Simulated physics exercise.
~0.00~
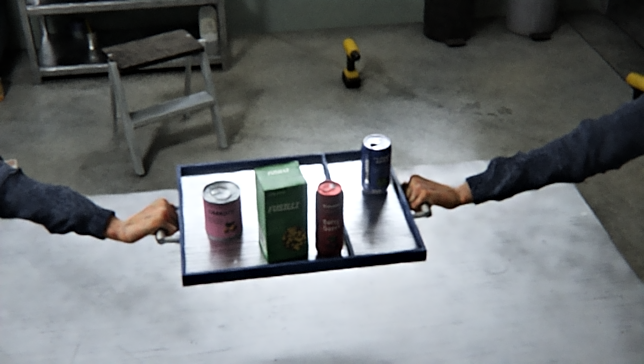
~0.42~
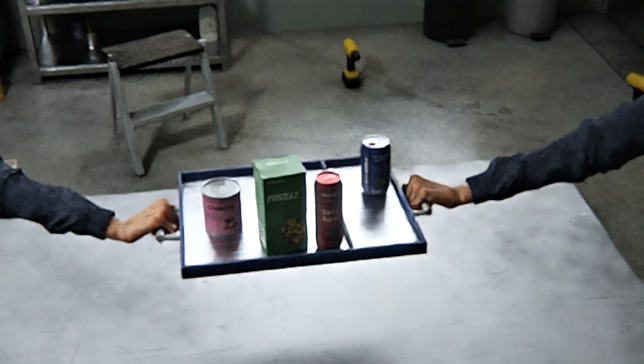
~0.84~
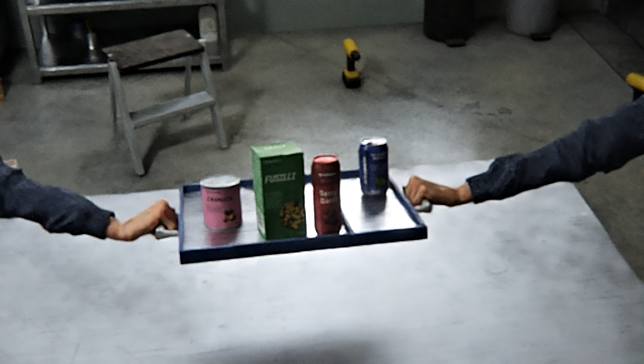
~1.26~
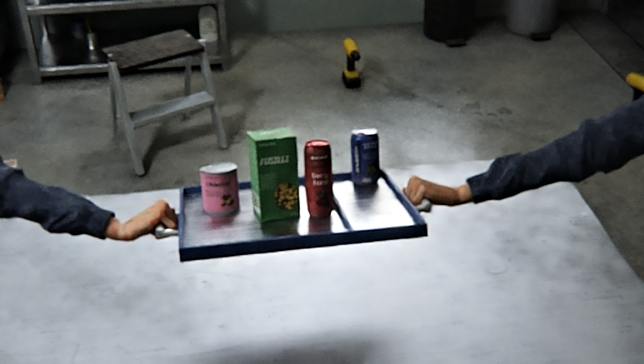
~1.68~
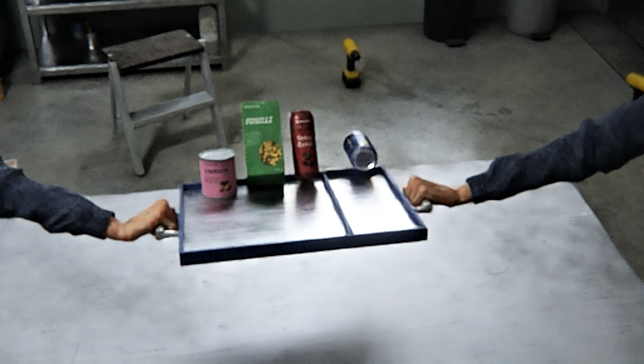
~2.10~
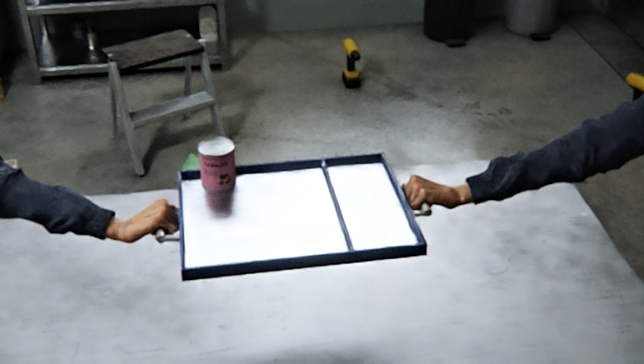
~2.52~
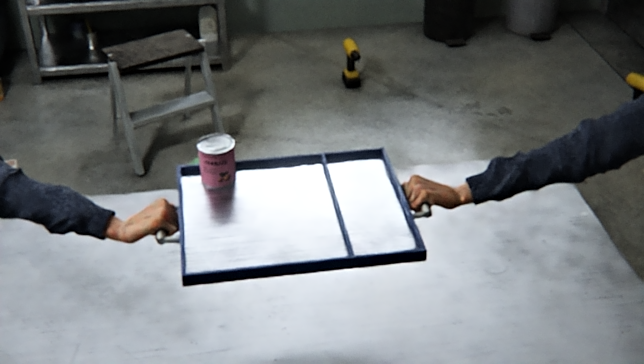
Above a pale table, two hands tilt a tray until everything but the pink tin falls off.
